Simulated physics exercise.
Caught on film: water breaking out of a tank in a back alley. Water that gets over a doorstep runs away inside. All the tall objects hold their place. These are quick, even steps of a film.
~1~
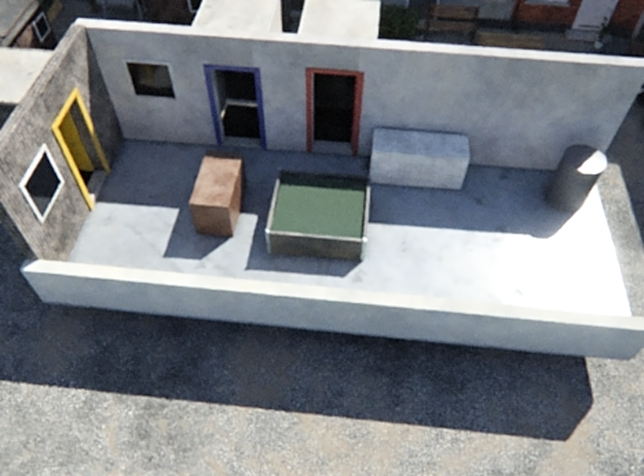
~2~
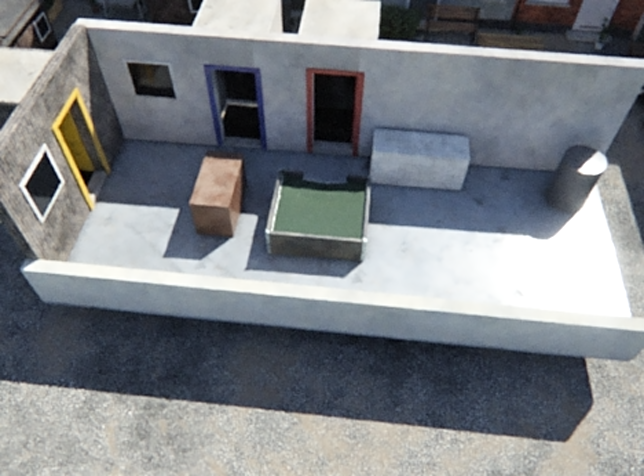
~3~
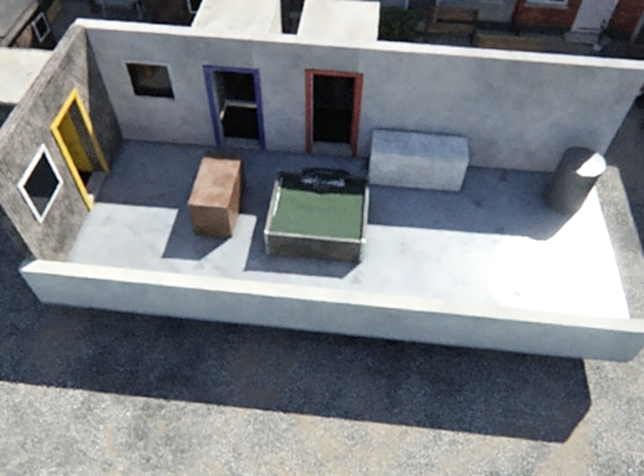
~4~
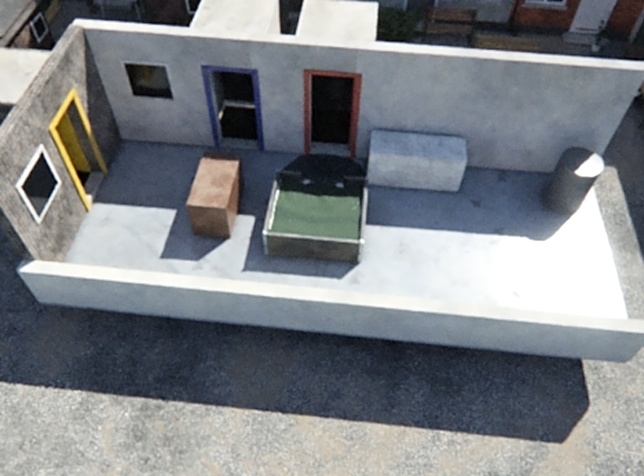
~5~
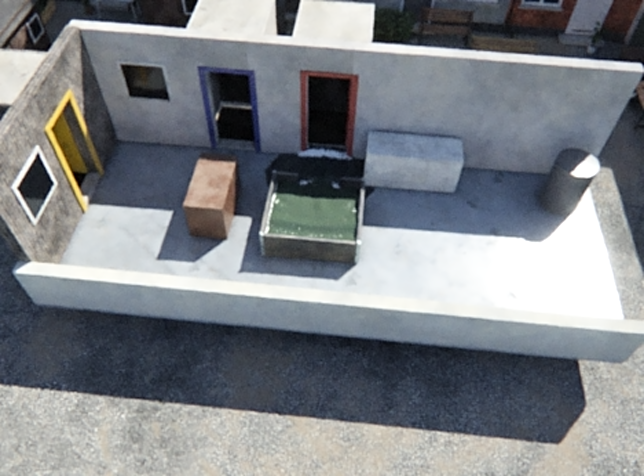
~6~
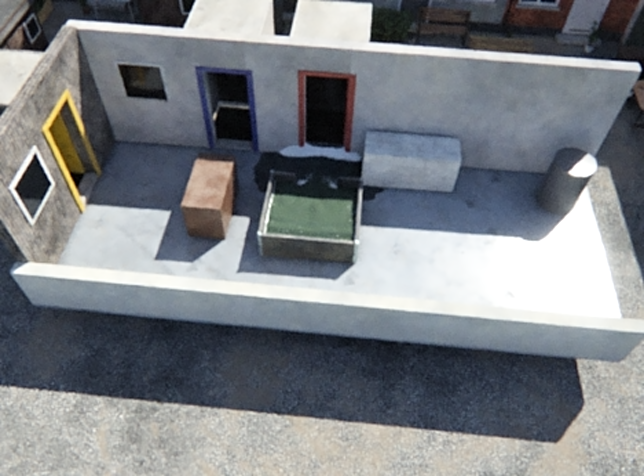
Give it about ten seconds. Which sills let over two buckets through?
One by one: The red door takes more than that; the blue door stays under that; the yellow door stays under that.
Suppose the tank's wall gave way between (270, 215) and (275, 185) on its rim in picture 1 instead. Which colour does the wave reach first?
First comes the blue one.
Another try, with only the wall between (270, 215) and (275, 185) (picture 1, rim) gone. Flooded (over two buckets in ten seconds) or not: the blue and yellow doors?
In short: Blue door is over, yellow door takes less.
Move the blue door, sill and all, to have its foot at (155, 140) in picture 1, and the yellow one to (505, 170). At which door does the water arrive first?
I say the red-painted one.
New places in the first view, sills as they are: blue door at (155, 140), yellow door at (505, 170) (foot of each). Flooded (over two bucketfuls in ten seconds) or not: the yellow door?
My reading: The yellow one holds.
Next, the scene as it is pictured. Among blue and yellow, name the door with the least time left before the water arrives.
I say the blue one.
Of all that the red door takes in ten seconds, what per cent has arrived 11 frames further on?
I make it 70 per cent.
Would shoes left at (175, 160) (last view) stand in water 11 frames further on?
Answer: Covered.
A moment on, water covers 10 % of the floor; the red door over two buckets in, the blue door wet at the sill, nothing in, the yellow door not reached.
Next, water covers 20 % of the floor; the red door far over two buckets in, the blue door wet at the sill, nothing in, the yellow door not reached.
Then, water covers 30 % of the floor; the red door far over two buckets in, the blue door wet at the sill, nothing in, the yellow door wet at the sill, nothing in.
Later, water covers 45 % of the floor; the red door far over two buckets in, the blue door under two buckets in, the yellow door wet at the sill, nothing in.
In the end, water covers 60 % of the floor; the red door far over two buckets in, the blue door under two buckets in, the yellow door wet at the sill, nothing in.
